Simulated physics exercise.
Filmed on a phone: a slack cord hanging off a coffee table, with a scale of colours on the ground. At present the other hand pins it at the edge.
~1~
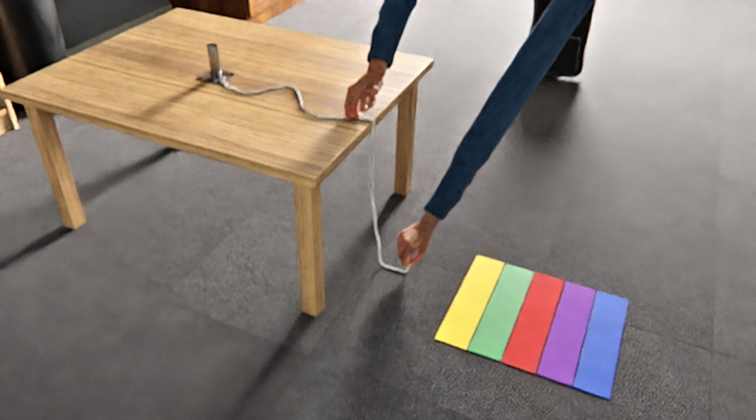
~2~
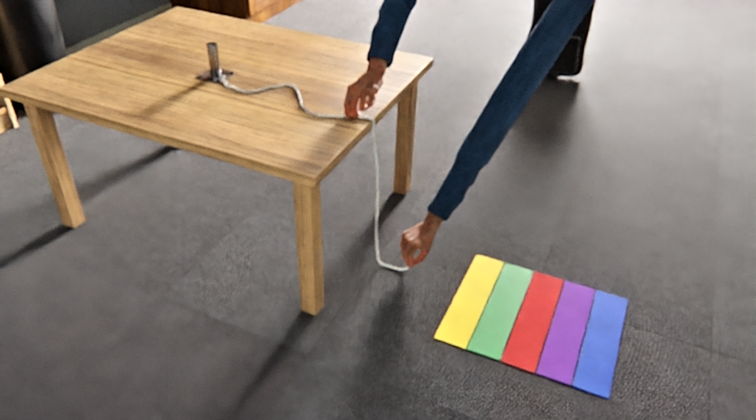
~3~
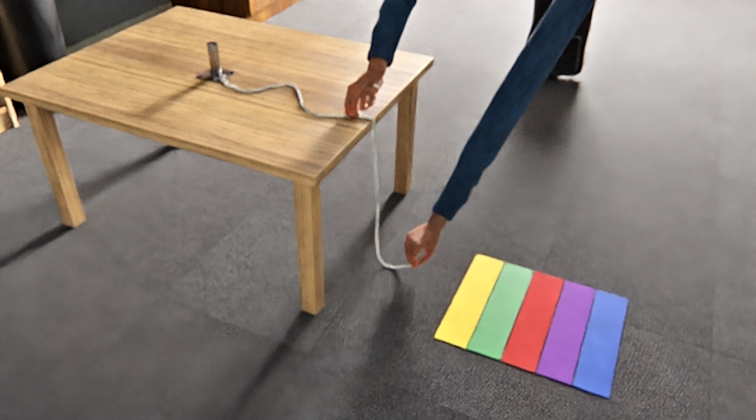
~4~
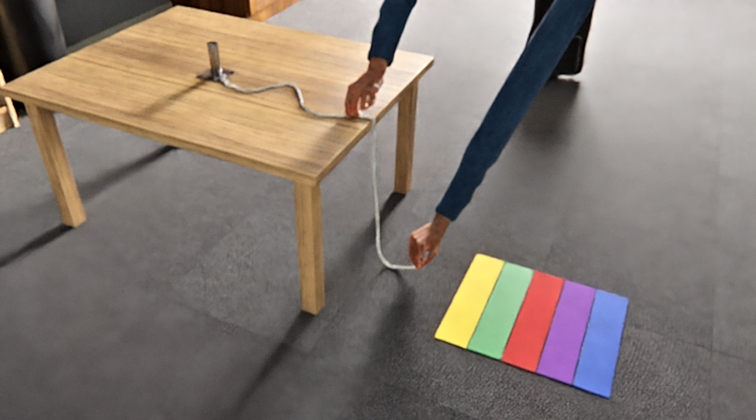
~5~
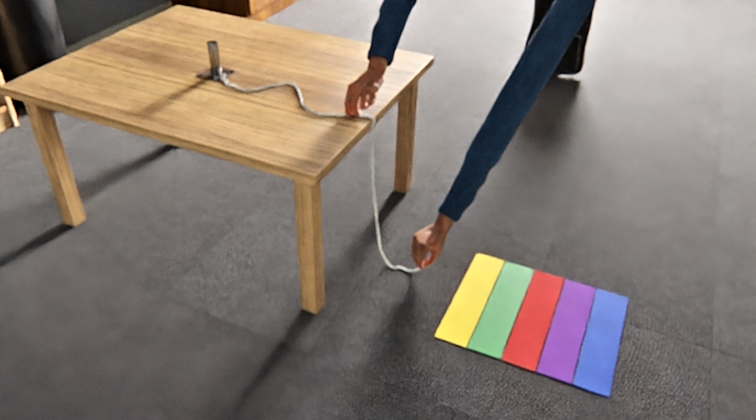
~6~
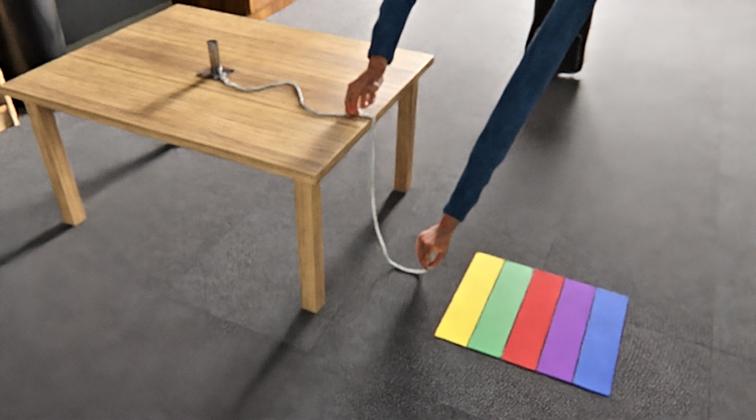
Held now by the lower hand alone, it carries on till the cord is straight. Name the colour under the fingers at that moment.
Purple.
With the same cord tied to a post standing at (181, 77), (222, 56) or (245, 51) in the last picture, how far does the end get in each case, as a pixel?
One per try, in order: (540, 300), (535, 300), (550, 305).
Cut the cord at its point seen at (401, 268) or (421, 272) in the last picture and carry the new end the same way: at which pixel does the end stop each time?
Roughly (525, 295), (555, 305).
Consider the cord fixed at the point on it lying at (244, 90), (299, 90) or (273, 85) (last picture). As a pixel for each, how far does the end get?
(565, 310), (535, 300), (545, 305).
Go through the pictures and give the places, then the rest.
The first picture shows end (409, 264); yellow (458, 327); green (491, 338); red (525, 349); purple (559, 361); blue (595, 373).
The second picture shows end (412, 264); cord through (233, 87) (293, 86) (319, 116) (374, 138) (378, 198) (378, 254).
The third picture shows end (417, 265).
The fourth picture shows end (420, 266); cord through (234, 86) (293, 85) (320, 115) (374, 137) (376, 196) (380, 253).
The fifth picture shows end (423, 266).
The sixth picture shows end (428, 267); cord through (234, 84) (293, 84) (320, 113) (373, 135) (373, 194) (385, 252).
Soon after, end near (521, 296); over green.
Then, end near (554, 307); over red.
At full stretch, end near (574, 313); over purple. It gets as far as the purple strip.
